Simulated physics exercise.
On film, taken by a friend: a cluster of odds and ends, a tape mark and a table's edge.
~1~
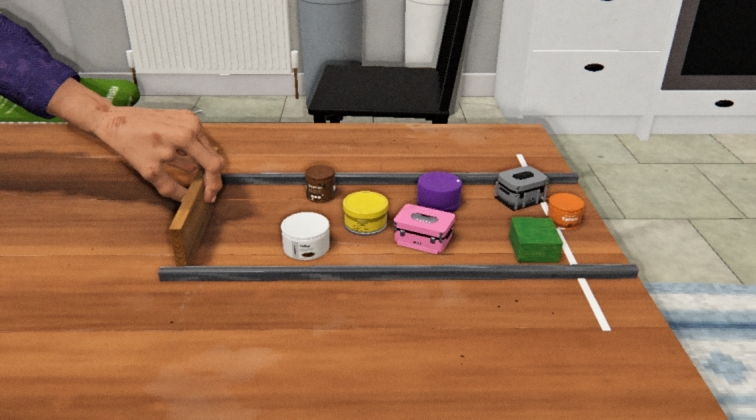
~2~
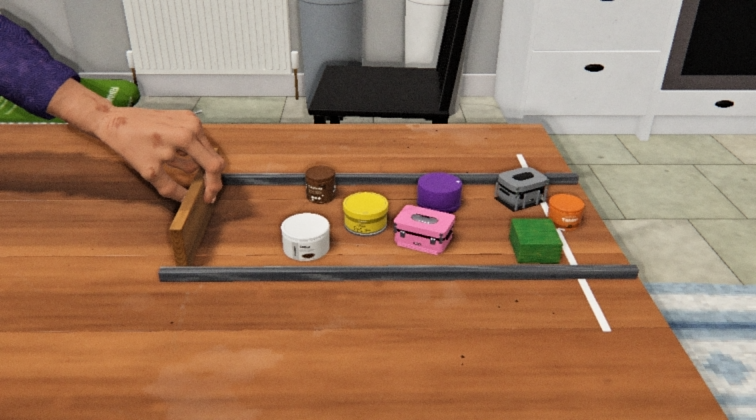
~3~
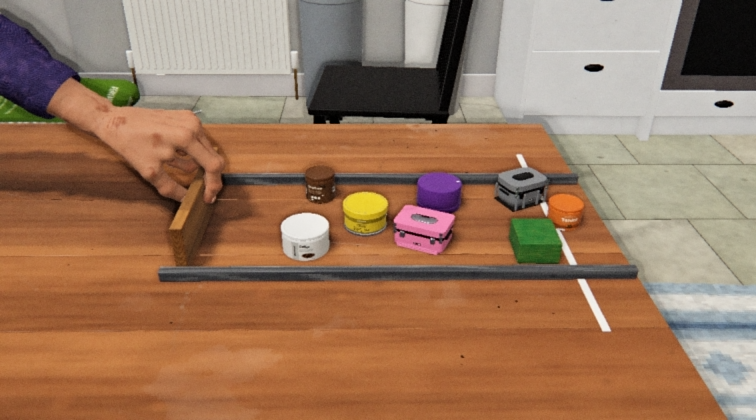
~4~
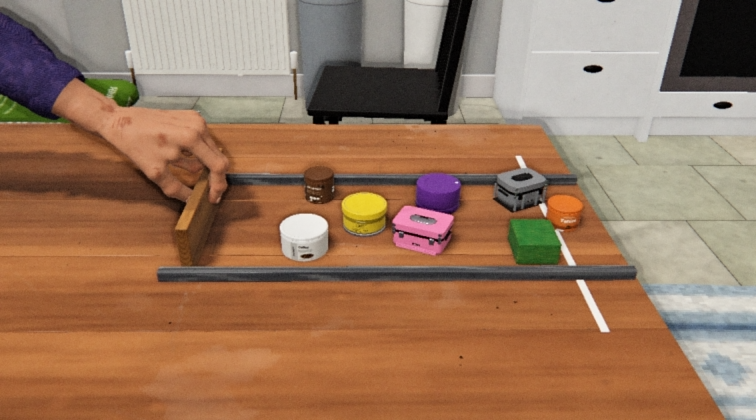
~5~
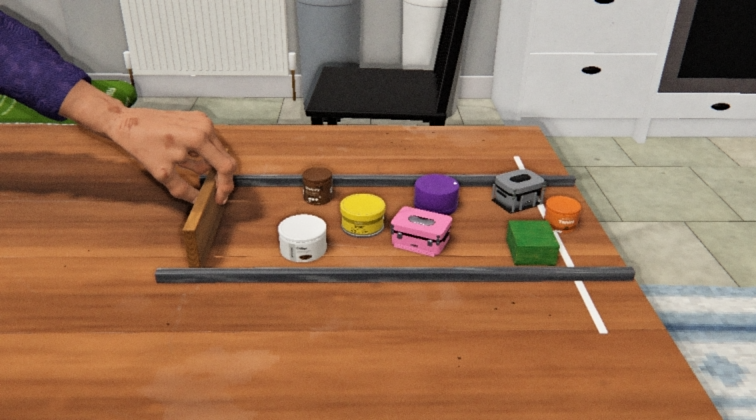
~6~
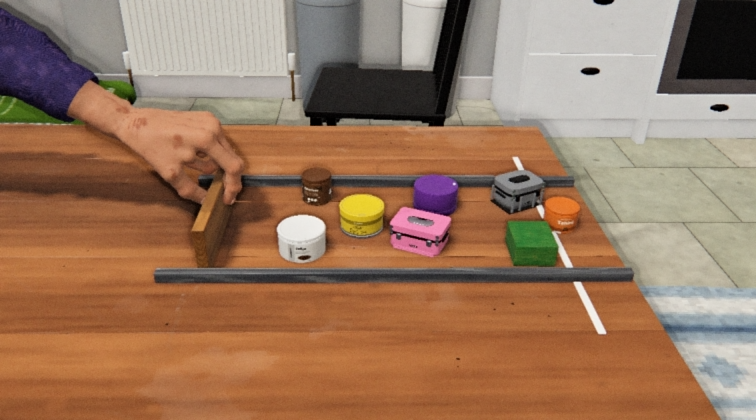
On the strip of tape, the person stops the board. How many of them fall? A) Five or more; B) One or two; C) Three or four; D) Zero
C, three or four.
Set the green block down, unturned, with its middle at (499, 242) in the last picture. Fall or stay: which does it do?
In that case it is gone.
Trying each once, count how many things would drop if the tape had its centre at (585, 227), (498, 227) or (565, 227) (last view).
The counts would be 7, 0 and 5.
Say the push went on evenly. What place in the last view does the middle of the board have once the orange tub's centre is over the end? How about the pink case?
Around (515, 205) first and around (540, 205) second.
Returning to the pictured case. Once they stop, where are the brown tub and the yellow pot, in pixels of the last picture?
Reading them off: First (548, 182); then (568, 210).
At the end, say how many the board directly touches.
Total: 3.
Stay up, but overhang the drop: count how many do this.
That would be 1.
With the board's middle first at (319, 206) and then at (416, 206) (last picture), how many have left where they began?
First 2, then 6.
Early on, none off yet; orange tub at rest near (561, 215); grey case at rest near (517, 191); green block at rest near (531, 243).
A while later, none off yet; orange tub at rest near (561, 215); grey case at rest near (517, 191); green block moving near (536, 243).
Further along, none off yet; orange tub travelled about its own width near (584, 208); grey case travelled about its own width near (578, 189); green block travelled about its own width near (599, 248).
Finally, the number that fall off is three or four; lost, pink case, green block, grey case and orange tub.
